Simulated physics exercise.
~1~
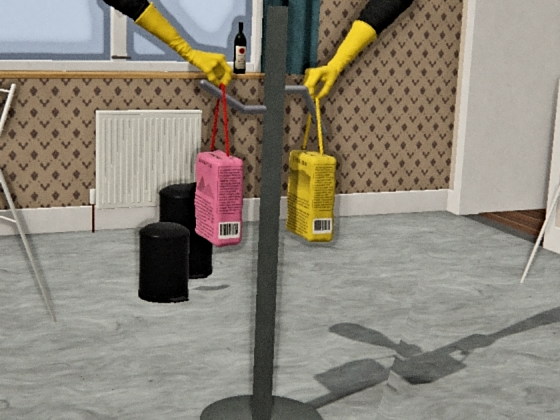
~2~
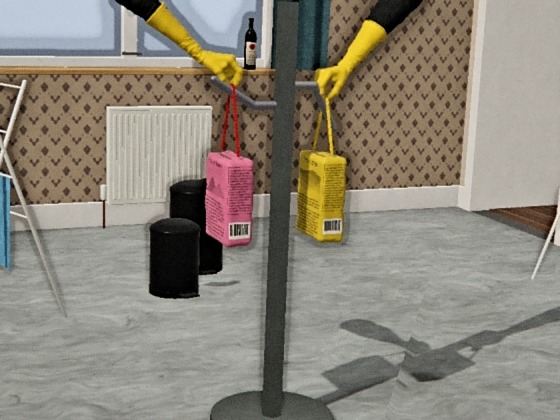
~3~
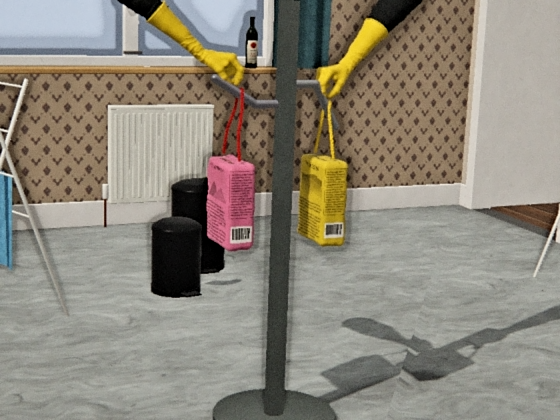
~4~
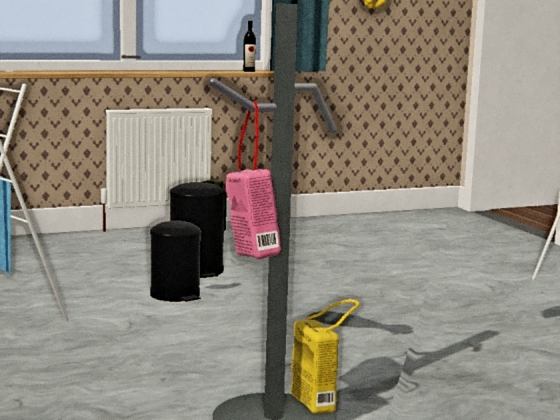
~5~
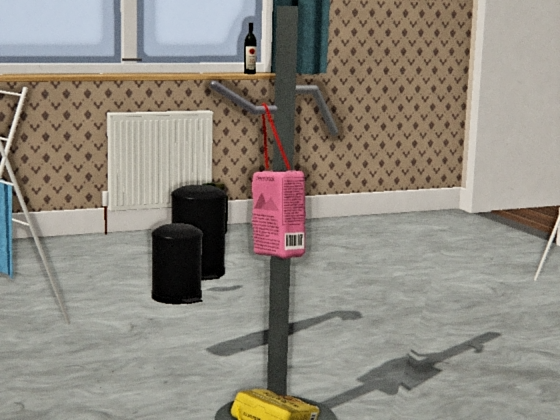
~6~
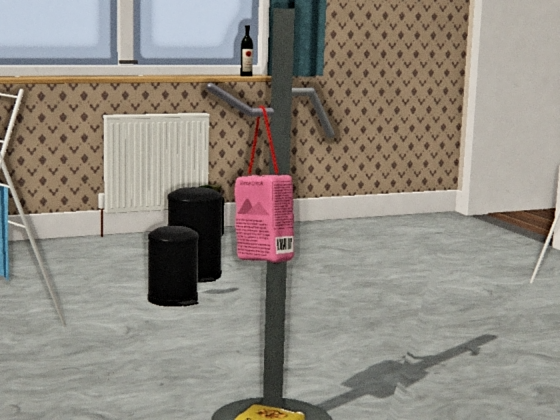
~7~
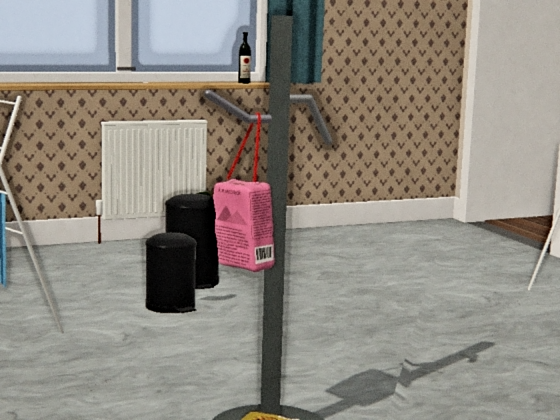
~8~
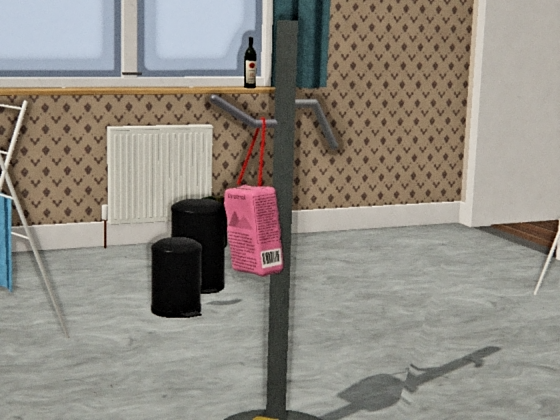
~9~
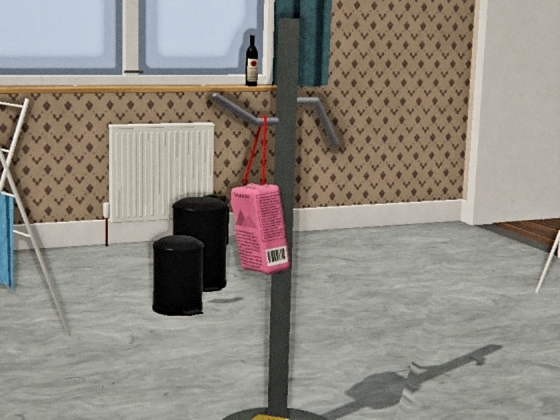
Two hands in yellow rubber gloves lower a pink bag and a yellow sack by their loops toward the pegs of a dark stand, pink on the left and yellow on the right. The hands let go and draw back out of view. The yellow sack drops straight away beside the pole, while the pink bag stays up on its red loop and swings to the right. The yellow sack topples onto its side at the foot of the stand. The pink bag sways back left, then slightly right, and is still hanging at the end, with the yellow sack on the floor.
